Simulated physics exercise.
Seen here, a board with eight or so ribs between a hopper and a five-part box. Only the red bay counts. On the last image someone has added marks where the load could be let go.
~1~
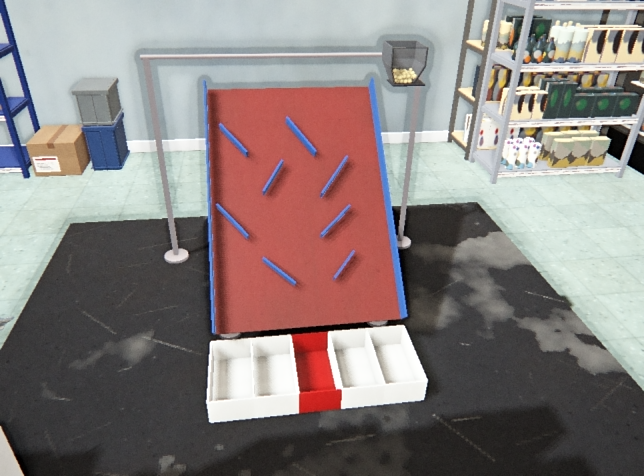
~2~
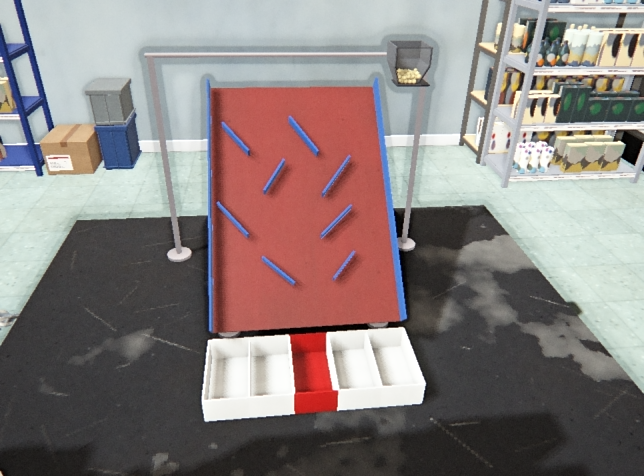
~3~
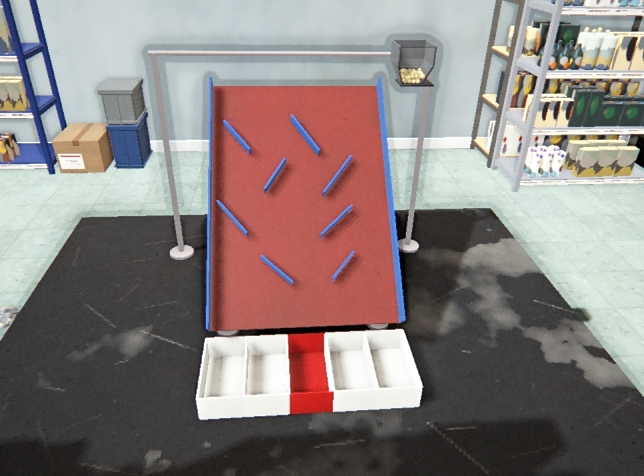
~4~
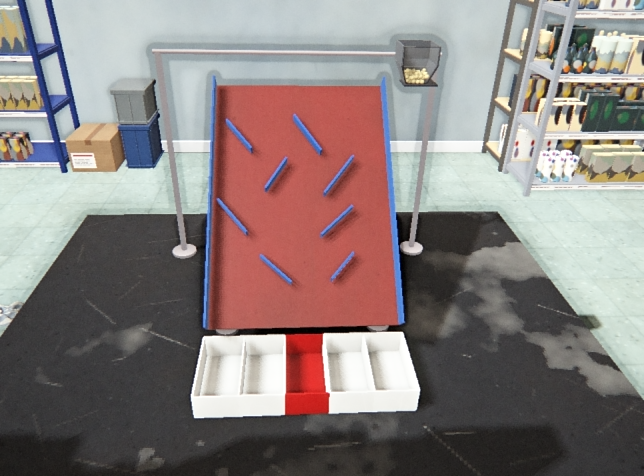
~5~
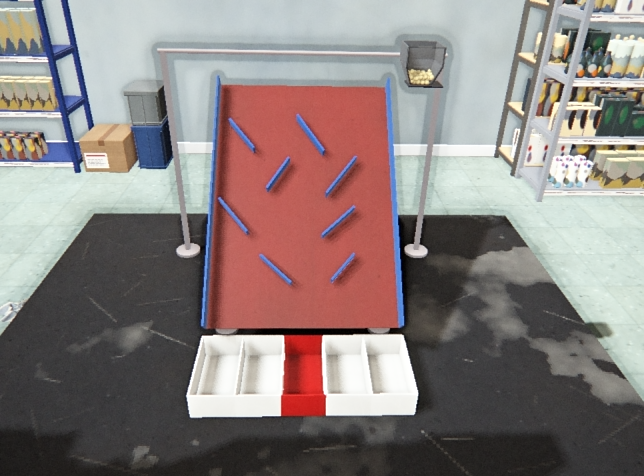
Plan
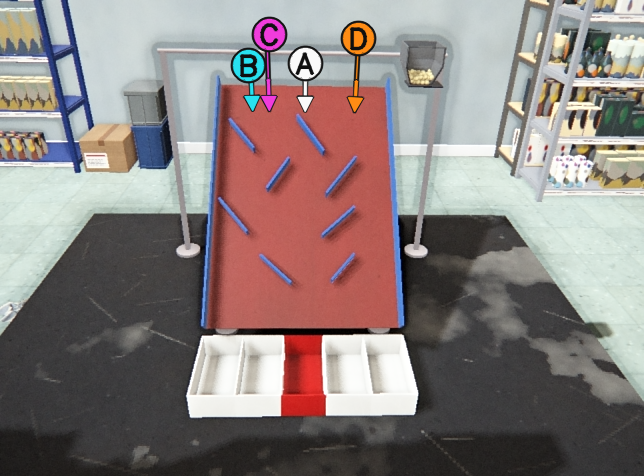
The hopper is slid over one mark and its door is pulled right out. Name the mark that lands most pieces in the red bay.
I would pick mark A.
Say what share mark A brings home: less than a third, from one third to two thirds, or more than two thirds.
It is from one third to two thirds.
On the marked copy, mark A meets the board at (305, 106); mark B meets the board at (252, 105); mark C meets the board at (269, 105); mark D meets the board at (354, 106).
If A is chosen, about half in the red bay, about half in other bays.
If B is chosen, a small part in the red bay, nearly all in other bays.
If C is chosen, a small part in the red bay, most in other bays.
If D is chosen, about a quarter in the red bay, most in other bays.
